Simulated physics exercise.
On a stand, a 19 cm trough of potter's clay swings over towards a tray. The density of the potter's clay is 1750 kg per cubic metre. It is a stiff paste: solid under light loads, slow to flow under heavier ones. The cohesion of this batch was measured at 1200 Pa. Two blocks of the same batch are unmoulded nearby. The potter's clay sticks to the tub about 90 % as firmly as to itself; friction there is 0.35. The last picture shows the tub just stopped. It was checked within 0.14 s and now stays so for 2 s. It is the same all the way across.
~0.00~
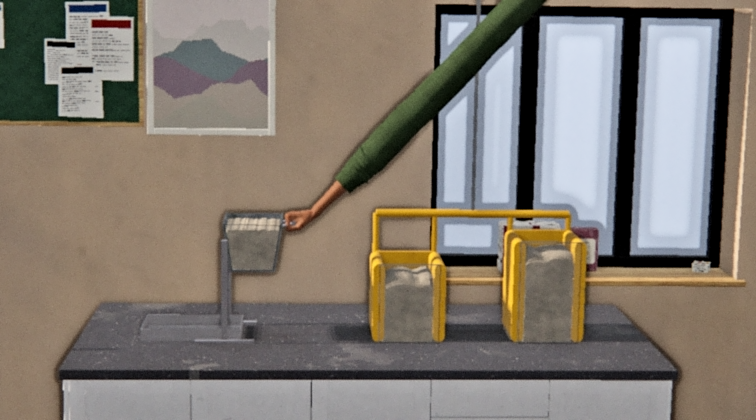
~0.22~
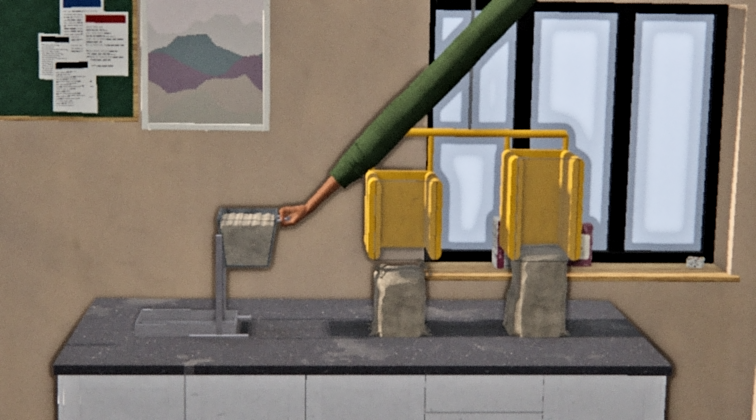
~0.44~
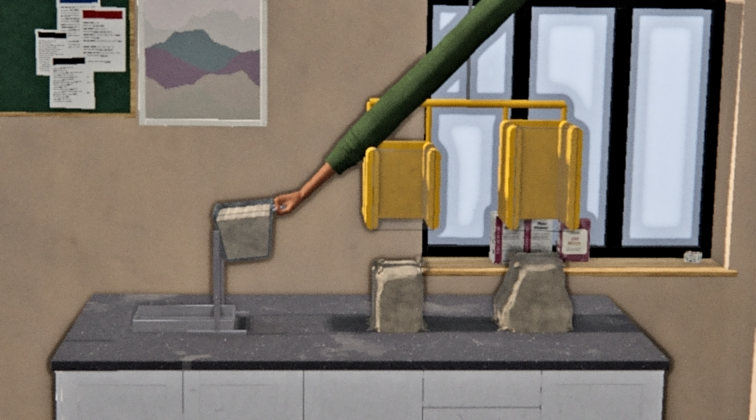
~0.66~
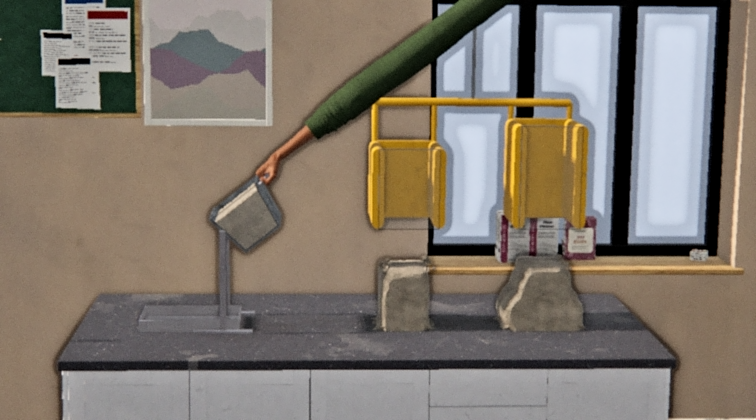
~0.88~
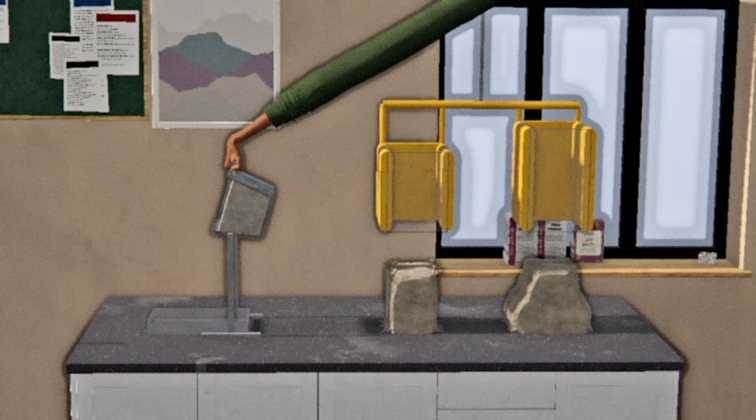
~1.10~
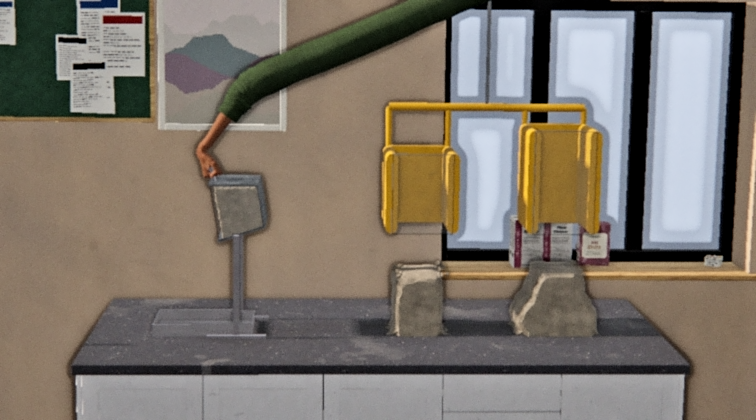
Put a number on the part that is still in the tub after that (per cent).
The part that is still in the tub after that is near 100 %.
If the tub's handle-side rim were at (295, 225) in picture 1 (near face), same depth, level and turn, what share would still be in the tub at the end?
Then about 16 %.
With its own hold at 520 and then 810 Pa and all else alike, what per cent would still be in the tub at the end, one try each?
In turn about 30 %, 35 %.
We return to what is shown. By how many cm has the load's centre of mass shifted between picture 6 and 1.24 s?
About 0 cm.
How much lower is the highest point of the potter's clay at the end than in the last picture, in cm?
Some 0 cm.
By 1.24 s, the tub is at 99 degrees and holds 100 %.
By 1.41 s, the tub is at 99 degrees and holds 100 %.
By 1.58 s, the tub is at 99 degrees and holds 100 %.
By 1.75 s, the tub is at 99 degrees and holds 100 %.
By 3.10 s, at the end, the tub is at 99 degrees and holds 100 %.
